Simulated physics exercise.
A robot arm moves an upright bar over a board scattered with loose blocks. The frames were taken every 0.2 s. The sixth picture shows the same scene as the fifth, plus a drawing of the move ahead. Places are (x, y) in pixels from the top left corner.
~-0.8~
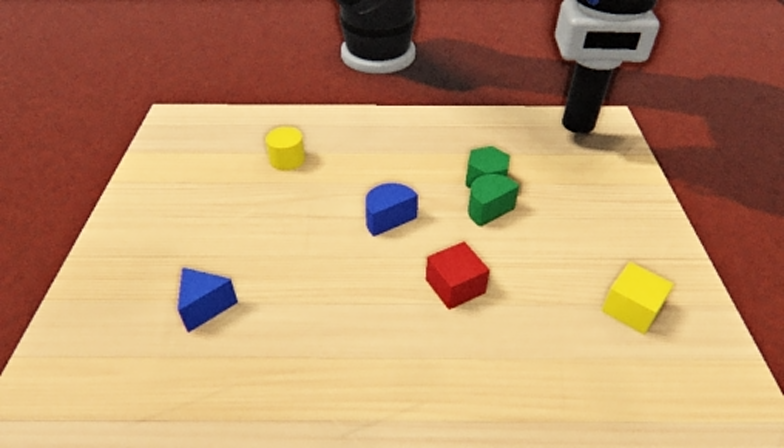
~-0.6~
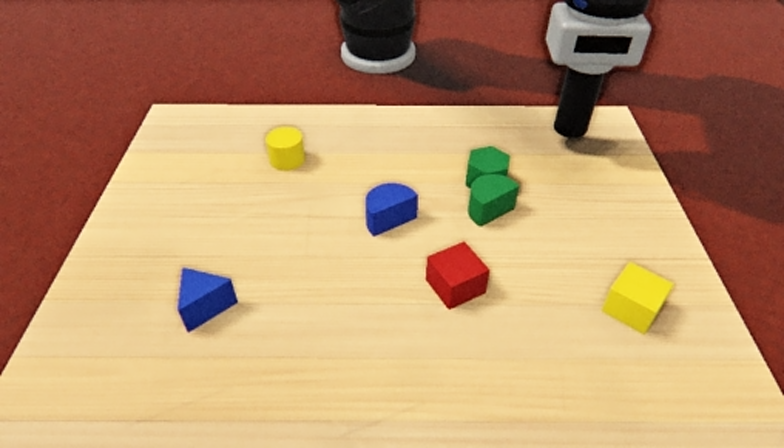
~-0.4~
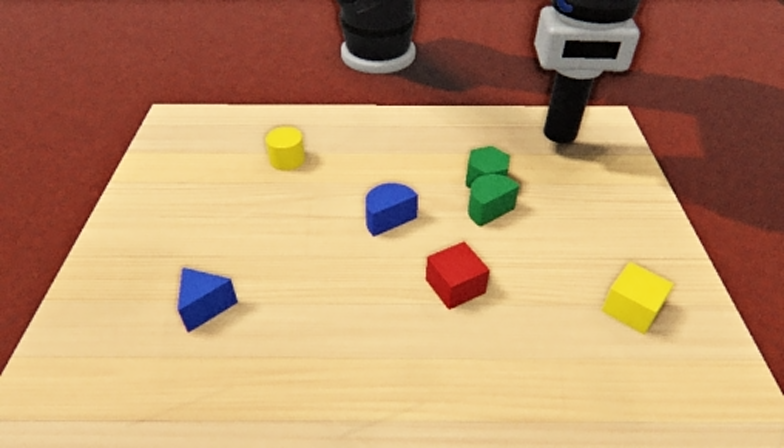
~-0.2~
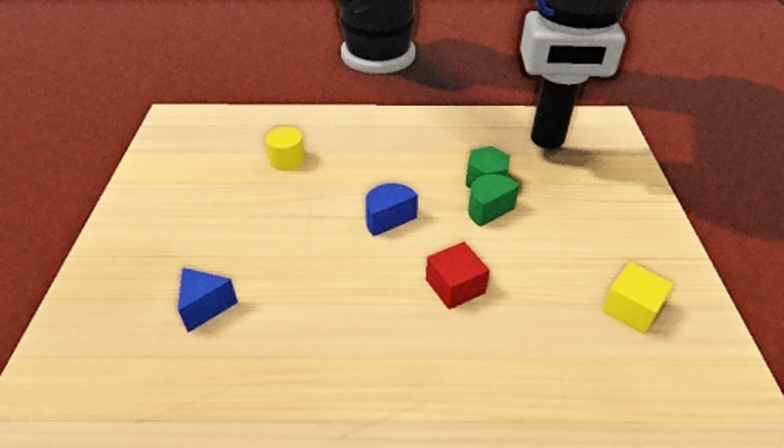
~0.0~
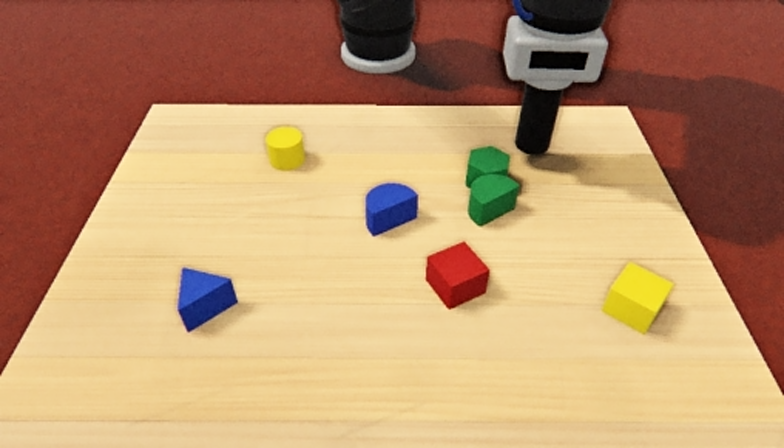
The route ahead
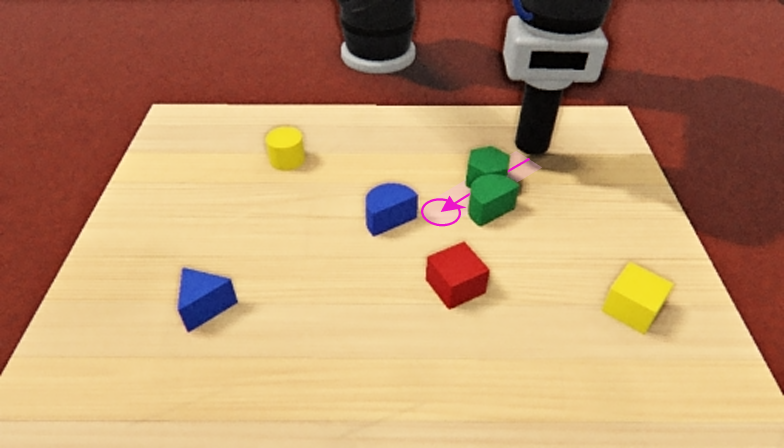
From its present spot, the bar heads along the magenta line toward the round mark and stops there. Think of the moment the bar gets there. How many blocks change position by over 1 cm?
My forecast: 3 or more.
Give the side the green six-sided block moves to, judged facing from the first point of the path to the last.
It is displaced to the right.
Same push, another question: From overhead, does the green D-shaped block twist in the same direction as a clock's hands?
Short answer: No.
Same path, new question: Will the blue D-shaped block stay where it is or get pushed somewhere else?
Gets moved.
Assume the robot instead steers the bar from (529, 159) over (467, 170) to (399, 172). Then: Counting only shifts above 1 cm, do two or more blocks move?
No - that is not the case.
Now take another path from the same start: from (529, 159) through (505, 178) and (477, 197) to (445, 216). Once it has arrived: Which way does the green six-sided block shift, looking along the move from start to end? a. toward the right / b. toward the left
That would be a.
The drawn path runs in a line from (529, 159) to (441, 212).
On the path given first. One third of the way, bar (503, 162); green six-sided block (474, 164); green D-shaped block (491, 190).
Two thirds of the way, bar (474, 179); green six-sided block (438, 177), turned 35° clockwise; green D-shaped block (490, 195), turned 25° anticlockwise.
At the end, bar (442, 198); blue D-shaped block (355, 204); red square piece not moved; green six-sided block (402, 190), turned 50° clockwise; green D-shaped block (490, 198), turned 30° anticlockwise.
